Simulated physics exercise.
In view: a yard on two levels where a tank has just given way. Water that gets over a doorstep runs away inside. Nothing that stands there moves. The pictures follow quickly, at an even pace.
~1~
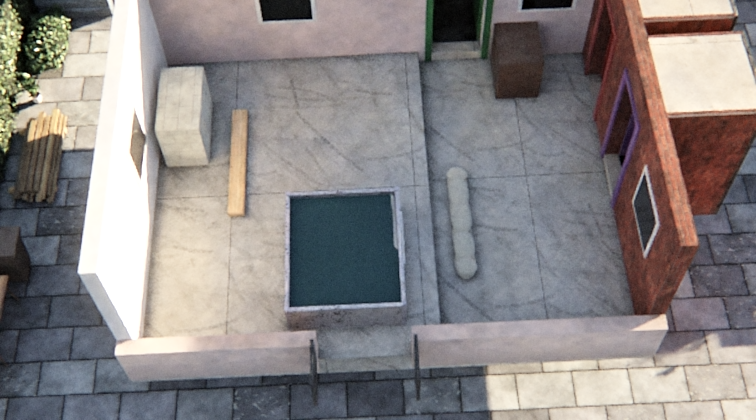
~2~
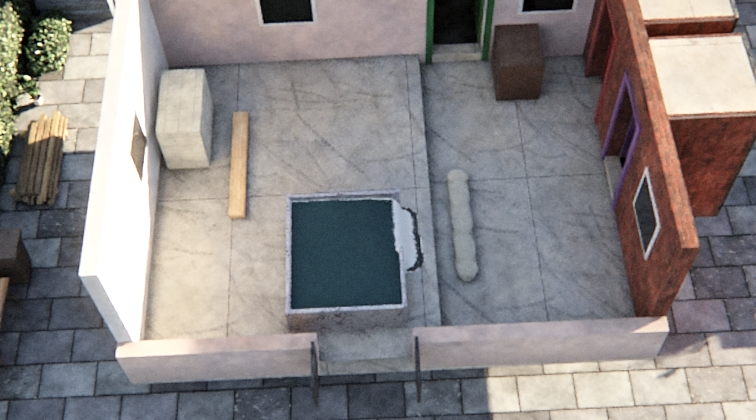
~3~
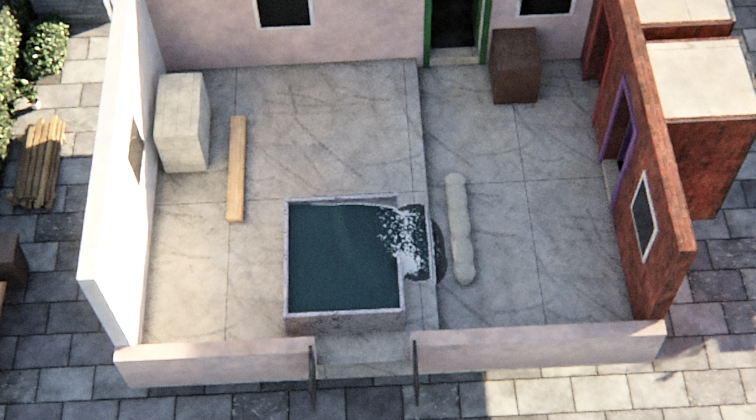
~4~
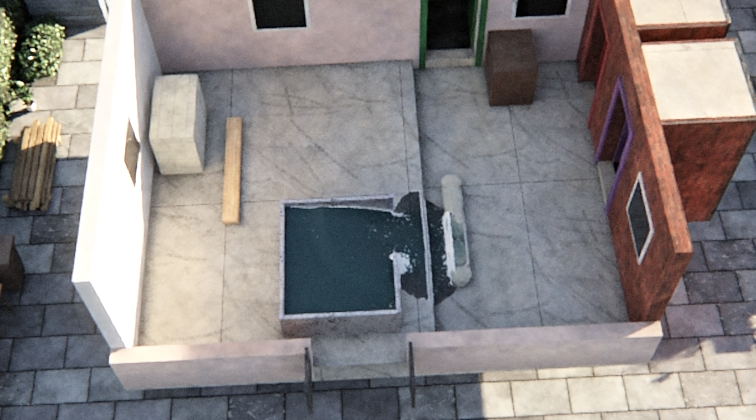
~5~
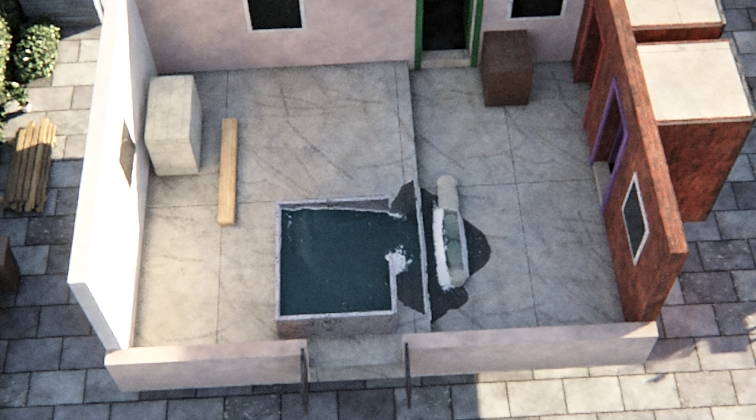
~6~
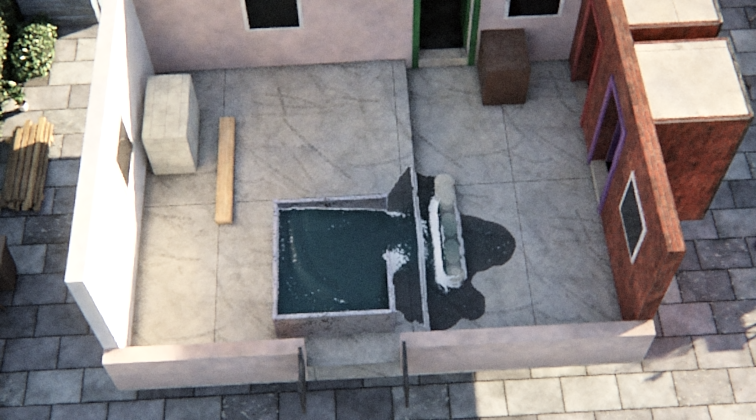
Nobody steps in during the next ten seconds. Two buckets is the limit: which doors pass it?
In the end: The purple door stays under that; the green door stays under that; the red door takes more than that.
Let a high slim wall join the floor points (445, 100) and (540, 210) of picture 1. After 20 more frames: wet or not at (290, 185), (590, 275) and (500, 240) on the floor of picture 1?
One after the other: Clear, covered, under water.
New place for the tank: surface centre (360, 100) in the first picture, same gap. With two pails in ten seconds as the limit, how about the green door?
Then: The green one lets more in.
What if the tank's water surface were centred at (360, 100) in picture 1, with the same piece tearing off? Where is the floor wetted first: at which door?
First comes the green one.
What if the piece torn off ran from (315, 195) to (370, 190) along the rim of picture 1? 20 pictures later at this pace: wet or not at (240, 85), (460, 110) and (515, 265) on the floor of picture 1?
In that order: Wet, awash, free of water.
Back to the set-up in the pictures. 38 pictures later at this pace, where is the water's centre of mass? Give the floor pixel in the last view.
I would point to (452, 212).
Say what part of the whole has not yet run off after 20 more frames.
Near 100 in a hundred.
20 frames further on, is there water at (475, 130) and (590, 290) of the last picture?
As listed: Wet, flooded.
A moment on, water covers 20 % of the floor; the purple door not reached, the green door not reached, the red door not reached.
Next, water covers 35 % of the floor; the purple door wet at the sill, nothing in, the green door wet at the sill, nothing in, the red door not reached.
Then, water covers 30 % of the floor; the purple door wet at the sill, nothing in, the green door under two buckets in, the red door wet at the sill, nothing in.
Later, water covers 45 % of the floor; the purple door wet at the sill, nothing in, the green door under two buckets in, the red door over two buckets in.
In the end, water covers 45 % of the floor; the purple door wet at the sill, nothing in, the green door under two buckets in, the red door far over two buckets in.
